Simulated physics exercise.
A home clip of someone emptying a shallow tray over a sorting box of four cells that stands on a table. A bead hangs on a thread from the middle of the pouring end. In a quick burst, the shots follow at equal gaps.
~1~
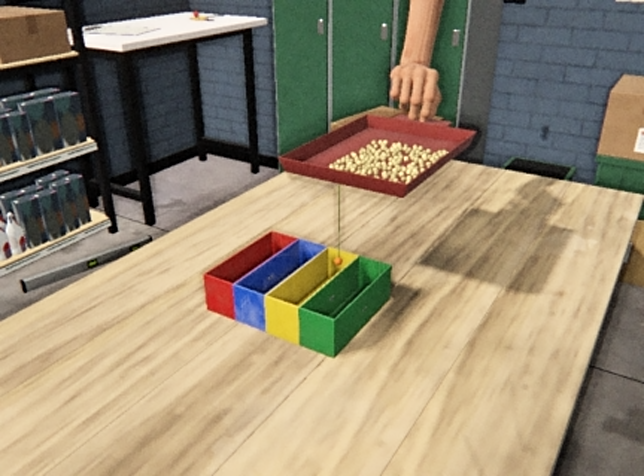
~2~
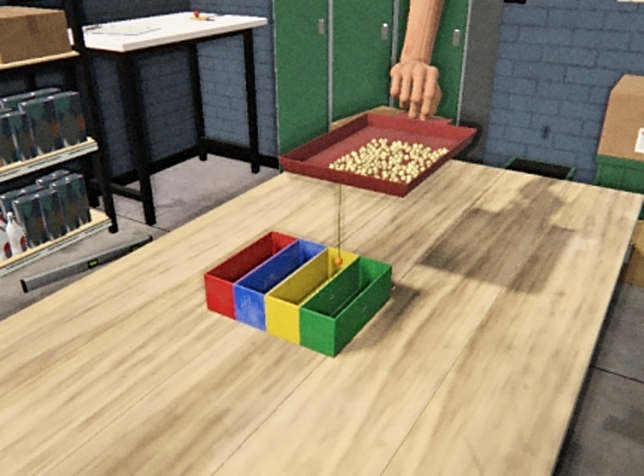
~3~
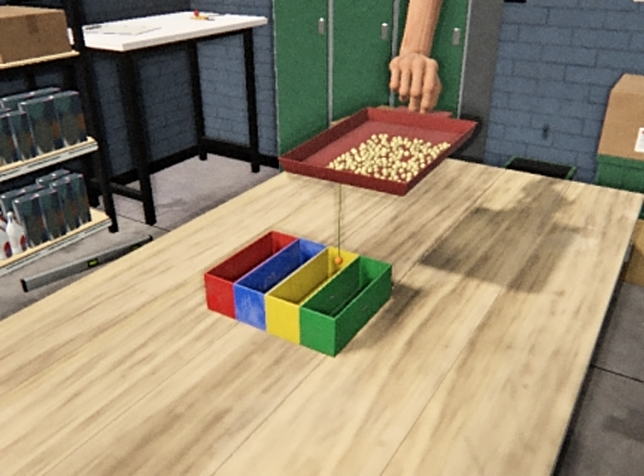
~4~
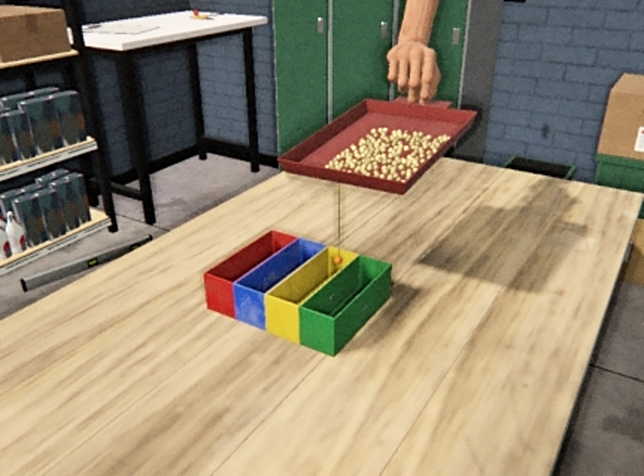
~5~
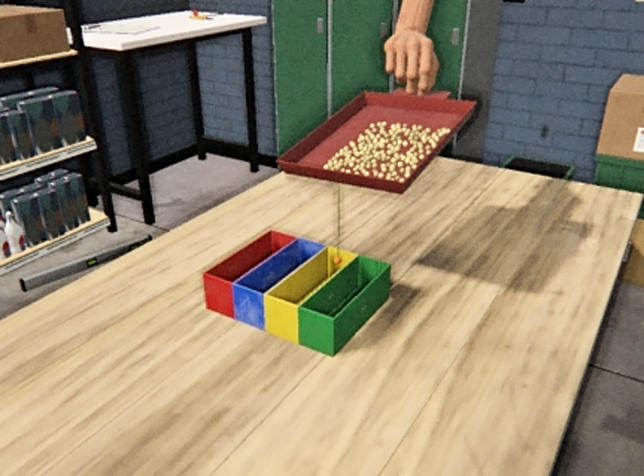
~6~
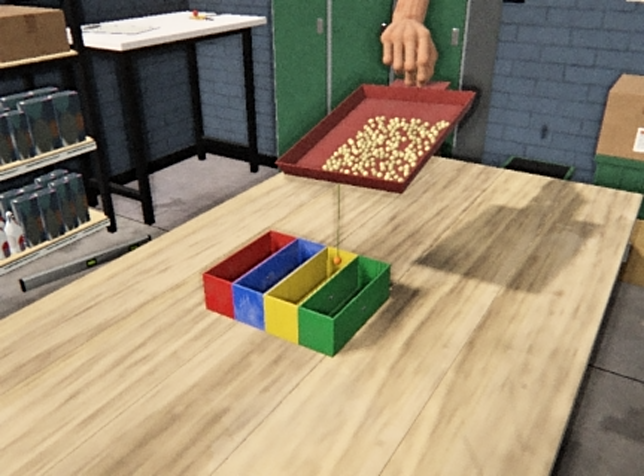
A hand reaches down from the top to the far edge of a shallow red tray of pale beans, above a light wooden table seen from a raised angle in a storeroom with green lockers. Below the tray's near edge hang a thread and small bead, over a box of red, blue, yellow and green cells. The hand shifts slightly left as the tray gradually tilts a little toward its near left corner, while the box and camera stay still.
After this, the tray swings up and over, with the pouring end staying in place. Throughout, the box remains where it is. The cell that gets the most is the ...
... Blue one.
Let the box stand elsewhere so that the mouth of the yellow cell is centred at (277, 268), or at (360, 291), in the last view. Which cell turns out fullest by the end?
Run one gives the yellow cell; run two gives red.
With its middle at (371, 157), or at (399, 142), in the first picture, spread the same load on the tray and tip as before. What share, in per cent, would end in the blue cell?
60 per cent for the first try, 60 per cent for the second.
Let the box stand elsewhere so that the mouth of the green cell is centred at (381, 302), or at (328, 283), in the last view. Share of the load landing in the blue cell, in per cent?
First some 30, then 40 per cent.
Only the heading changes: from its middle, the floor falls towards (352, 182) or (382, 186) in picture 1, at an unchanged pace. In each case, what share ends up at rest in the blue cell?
You'd get 0 per cent the first time and 0 per cent the second time.
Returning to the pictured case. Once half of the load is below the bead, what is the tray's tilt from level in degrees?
100°.
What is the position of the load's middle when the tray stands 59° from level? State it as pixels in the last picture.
(337, 165).
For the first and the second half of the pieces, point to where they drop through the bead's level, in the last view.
About (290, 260) to begin with, then about (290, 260).
Soon, tray tipped steeply; nearly all on the tray; a stray few in the yellow cell; a stray few falling or outside the box.
A while on, tray tipped right over; a small part on the tray; about a third in the blue cell; about a quarter in the yellow cell; a small part in the green cell; a stray few in the red cell; about a quarter falling or outside the box.
Towards the end, tray tipped past a quarter turn; about half in the blue cell; about a quarter in the yellow cell; a small part in the green cell; a stray few in the red cell.
Finally, tray tipped past a quarter turn; about half in the blue cell; about a quarter in the yellow cell; a small part in the green cell; a stray few in the red cell.
